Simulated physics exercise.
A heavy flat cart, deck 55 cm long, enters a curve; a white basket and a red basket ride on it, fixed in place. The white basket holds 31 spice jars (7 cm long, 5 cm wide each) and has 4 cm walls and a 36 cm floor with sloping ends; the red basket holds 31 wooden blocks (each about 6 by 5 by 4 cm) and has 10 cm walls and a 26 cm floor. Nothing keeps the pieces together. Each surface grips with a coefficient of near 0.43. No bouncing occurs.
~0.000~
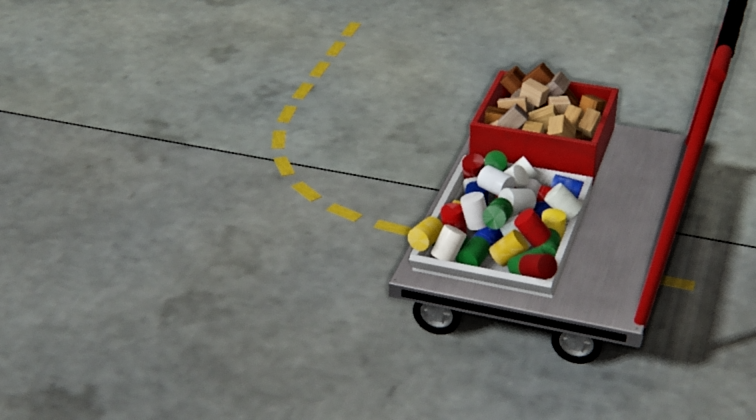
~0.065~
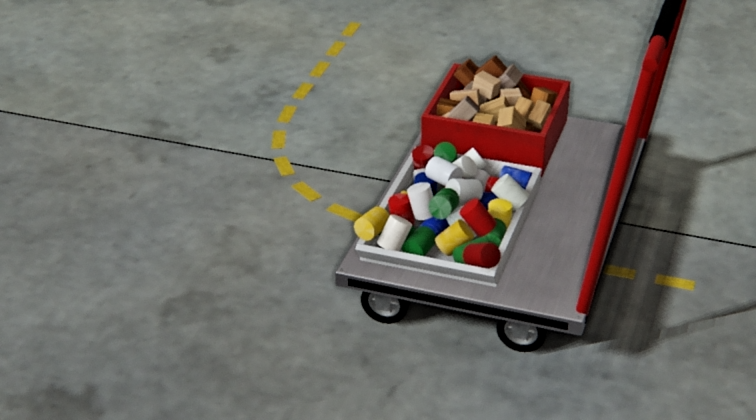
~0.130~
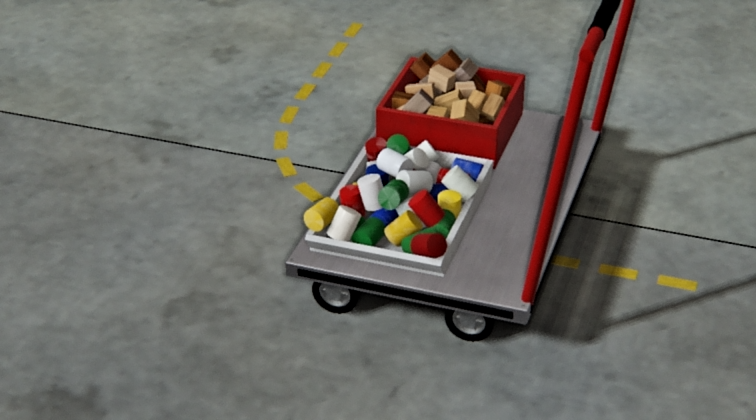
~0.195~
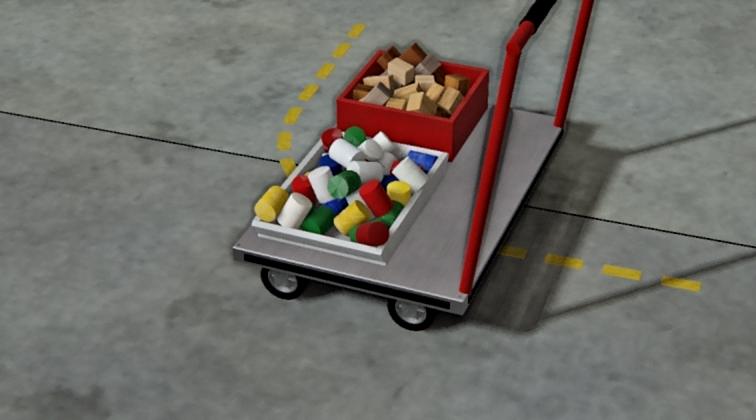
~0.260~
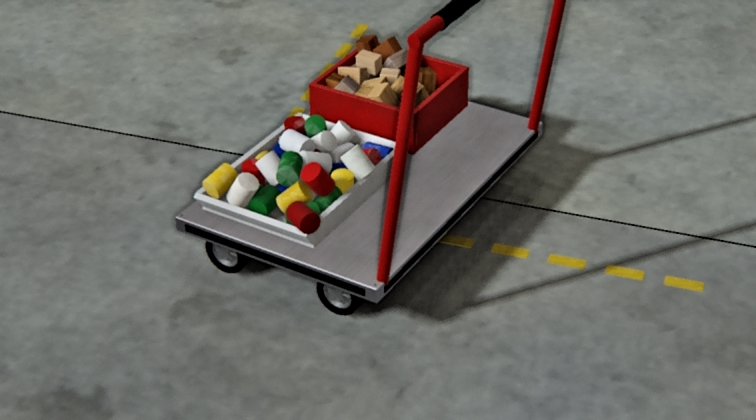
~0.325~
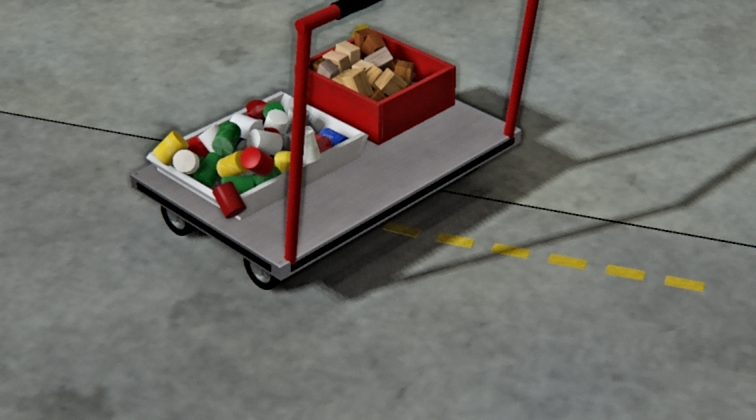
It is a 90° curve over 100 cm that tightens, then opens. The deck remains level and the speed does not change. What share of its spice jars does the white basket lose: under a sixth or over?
Escapees: Beyond the sixth.
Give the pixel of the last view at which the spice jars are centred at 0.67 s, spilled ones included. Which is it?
Roughly at (191, 10).
After 0.40 s, white basket 26 in, 5 out and red basket 31 in, 0 out.
After 0.51 s, white basket 19 in, 12 out and red basket 31 in, 0 out.
After 0.67 s, white basket 16 in, 15 out and red basket 31 in, 0 out.
When it is over (at 1.12 s), white basket 12 in, 19 out and red basket 31 in, 0 out. Asked share, 19 of 31, 61 per cent.
